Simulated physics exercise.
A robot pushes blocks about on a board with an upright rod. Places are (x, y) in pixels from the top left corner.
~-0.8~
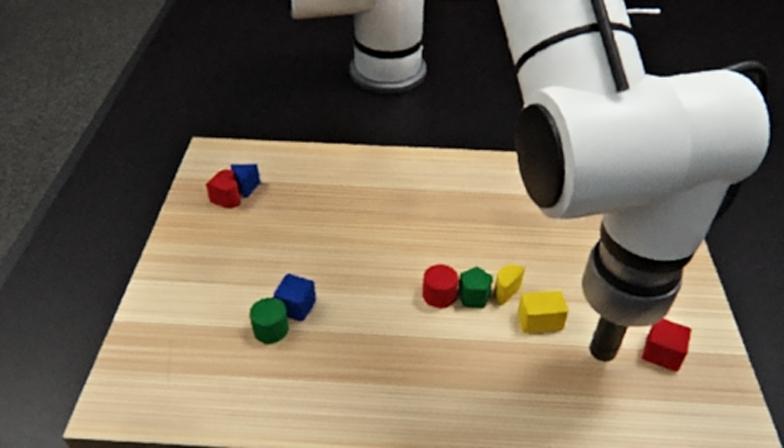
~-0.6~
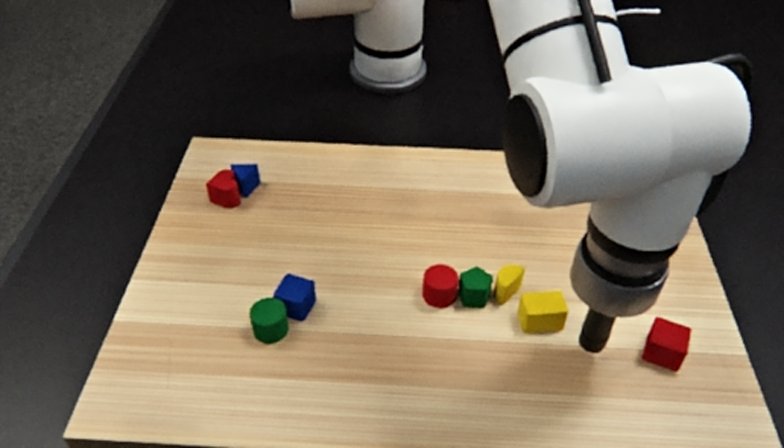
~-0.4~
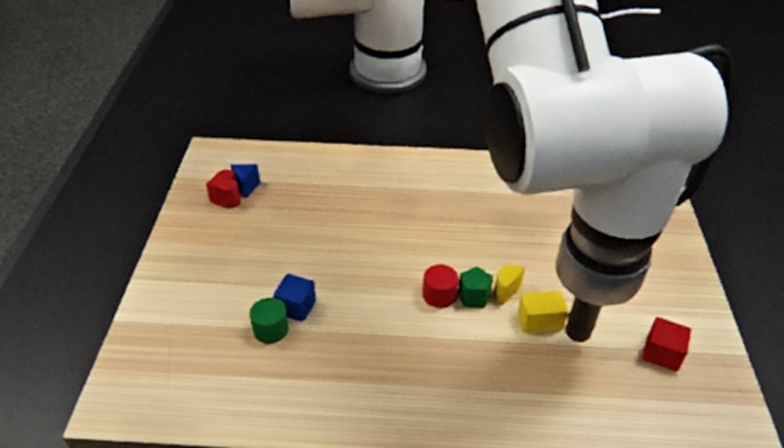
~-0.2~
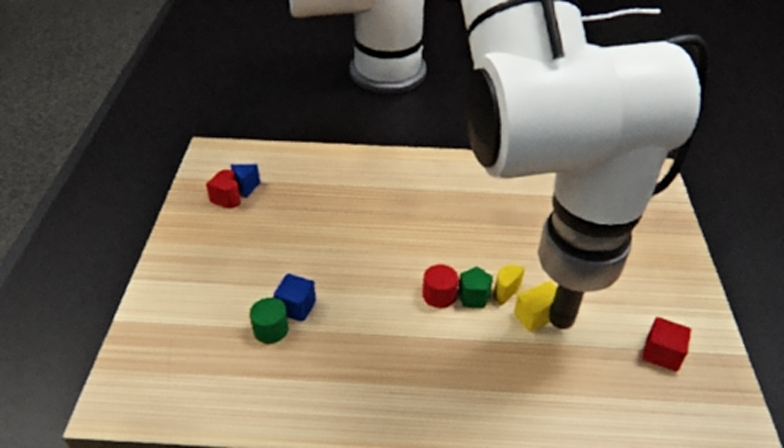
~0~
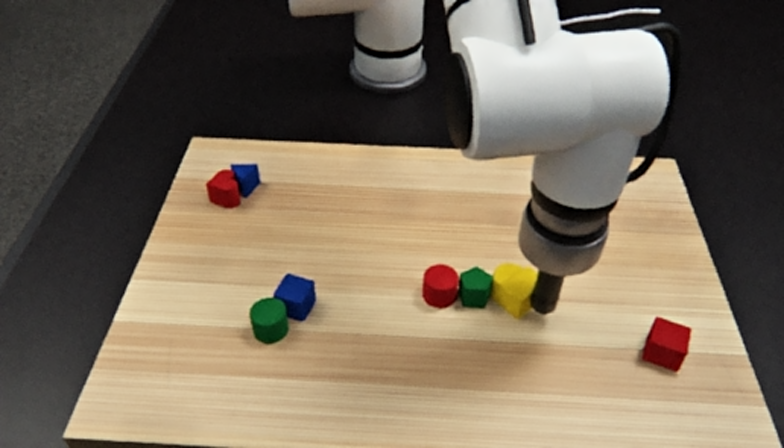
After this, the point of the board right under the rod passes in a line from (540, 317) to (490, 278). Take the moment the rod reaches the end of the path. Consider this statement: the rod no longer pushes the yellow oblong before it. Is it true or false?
False.
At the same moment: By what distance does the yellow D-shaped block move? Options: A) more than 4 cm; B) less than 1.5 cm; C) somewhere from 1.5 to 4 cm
The answer is A.
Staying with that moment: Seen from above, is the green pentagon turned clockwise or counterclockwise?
Rotates counter-clockwise.
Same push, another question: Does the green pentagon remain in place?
It seems not.
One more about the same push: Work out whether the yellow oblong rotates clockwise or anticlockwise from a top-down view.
From above, it turns clockwise.
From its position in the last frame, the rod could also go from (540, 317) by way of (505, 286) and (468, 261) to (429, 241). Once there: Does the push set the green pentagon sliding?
Yes
The first path, step by step. Halfway along, rod at (516, 285); red circle at (437, 277); green pentagon at (471, 271), turned 45° anticlockwise; yellow D-shaped block at (490, 247), turned 15° clockwise; yellow oblong at (502, 261), turned 15° clockwise.
At the end, rod at (492, 266); red circle at (437, 277); green pentagon at (470, 271), turned 50° anticlockwise; yellow D-shaped block at (475, 227), turned 20° clockwise; yellow oblong at (484, 241), turned 20° clockwise.
